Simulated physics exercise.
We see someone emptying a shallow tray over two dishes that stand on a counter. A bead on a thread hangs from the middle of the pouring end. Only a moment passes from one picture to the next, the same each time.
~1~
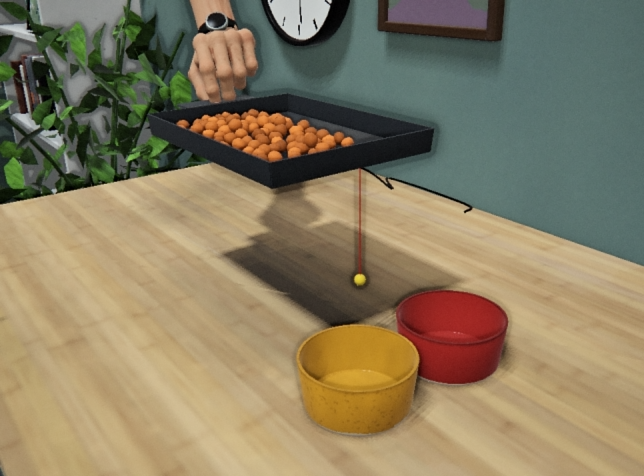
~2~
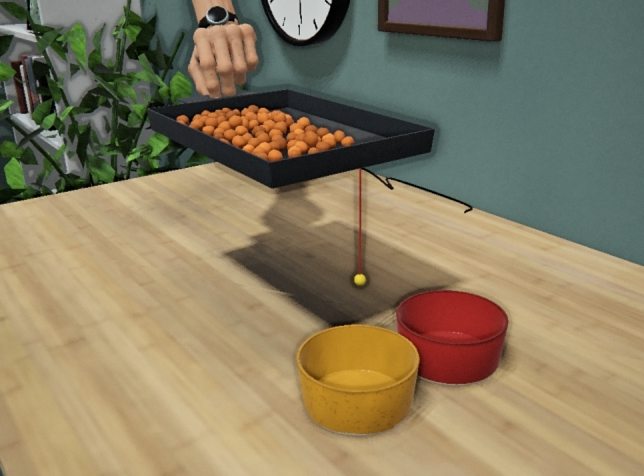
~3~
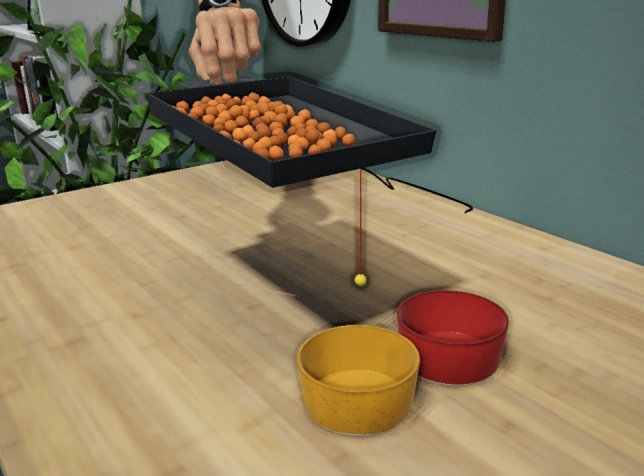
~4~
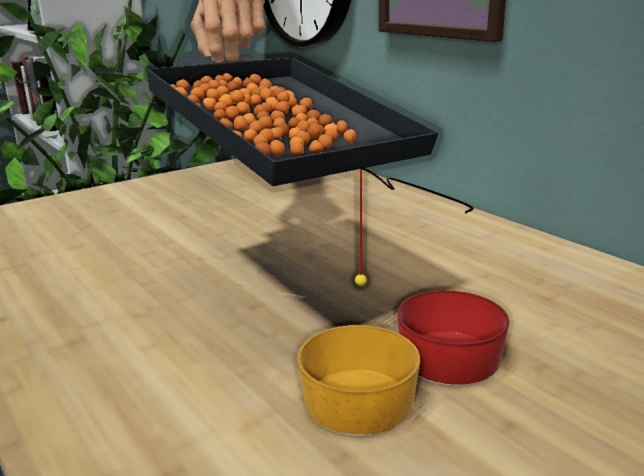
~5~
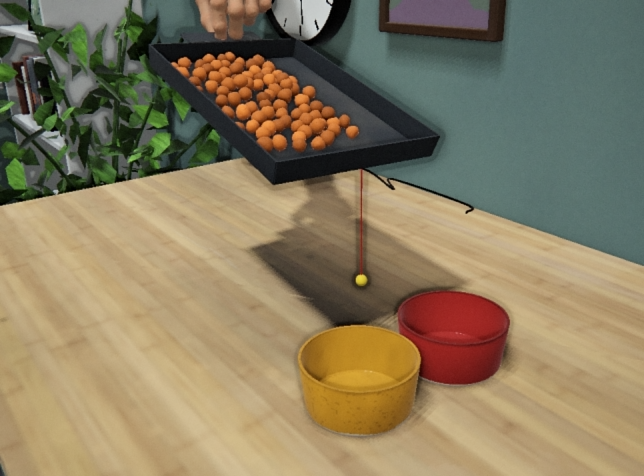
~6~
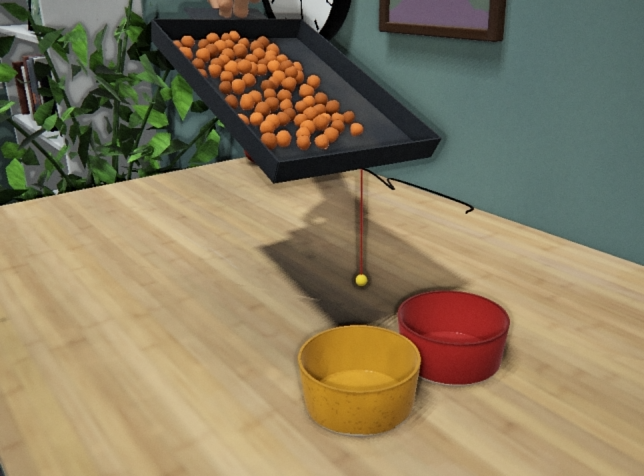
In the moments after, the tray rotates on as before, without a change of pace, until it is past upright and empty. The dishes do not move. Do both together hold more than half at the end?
Together they catch over half.
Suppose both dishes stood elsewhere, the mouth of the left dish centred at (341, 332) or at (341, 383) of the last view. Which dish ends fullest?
First right, then the right-hand dish.
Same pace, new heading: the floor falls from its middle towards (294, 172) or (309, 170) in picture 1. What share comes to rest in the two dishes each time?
First some 30, then 50 per cent.
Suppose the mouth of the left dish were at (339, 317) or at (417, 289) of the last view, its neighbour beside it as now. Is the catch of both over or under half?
One: Less than half. Two: Less than half.
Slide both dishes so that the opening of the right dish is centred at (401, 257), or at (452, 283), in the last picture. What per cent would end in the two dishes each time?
Roughly 0 per cent, and 50 per cent.
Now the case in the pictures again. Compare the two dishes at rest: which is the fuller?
Fuller: The right one.
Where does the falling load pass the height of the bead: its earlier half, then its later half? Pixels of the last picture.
The first part at (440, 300); the rest at (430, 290).
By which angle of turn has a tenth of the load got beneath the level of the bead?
Roughly 90°.
Soon, tray tipped steeply; nearly all on the tray; a stray few in the air.
A while on, tray tipped past a quarter turn; most on the tray; a stray few in the left dish; a small part in the right dish; a stray few outside both; a stray few in the air.
Towards the end, tray tipped past a quarter turn; about a quarter in the left dish; about half in the right dish; about a quarter outside both.
Finally, tray tipped past a quarter turn; about a quarter in the left dish; about half in the right dish; about a quarter outside both.
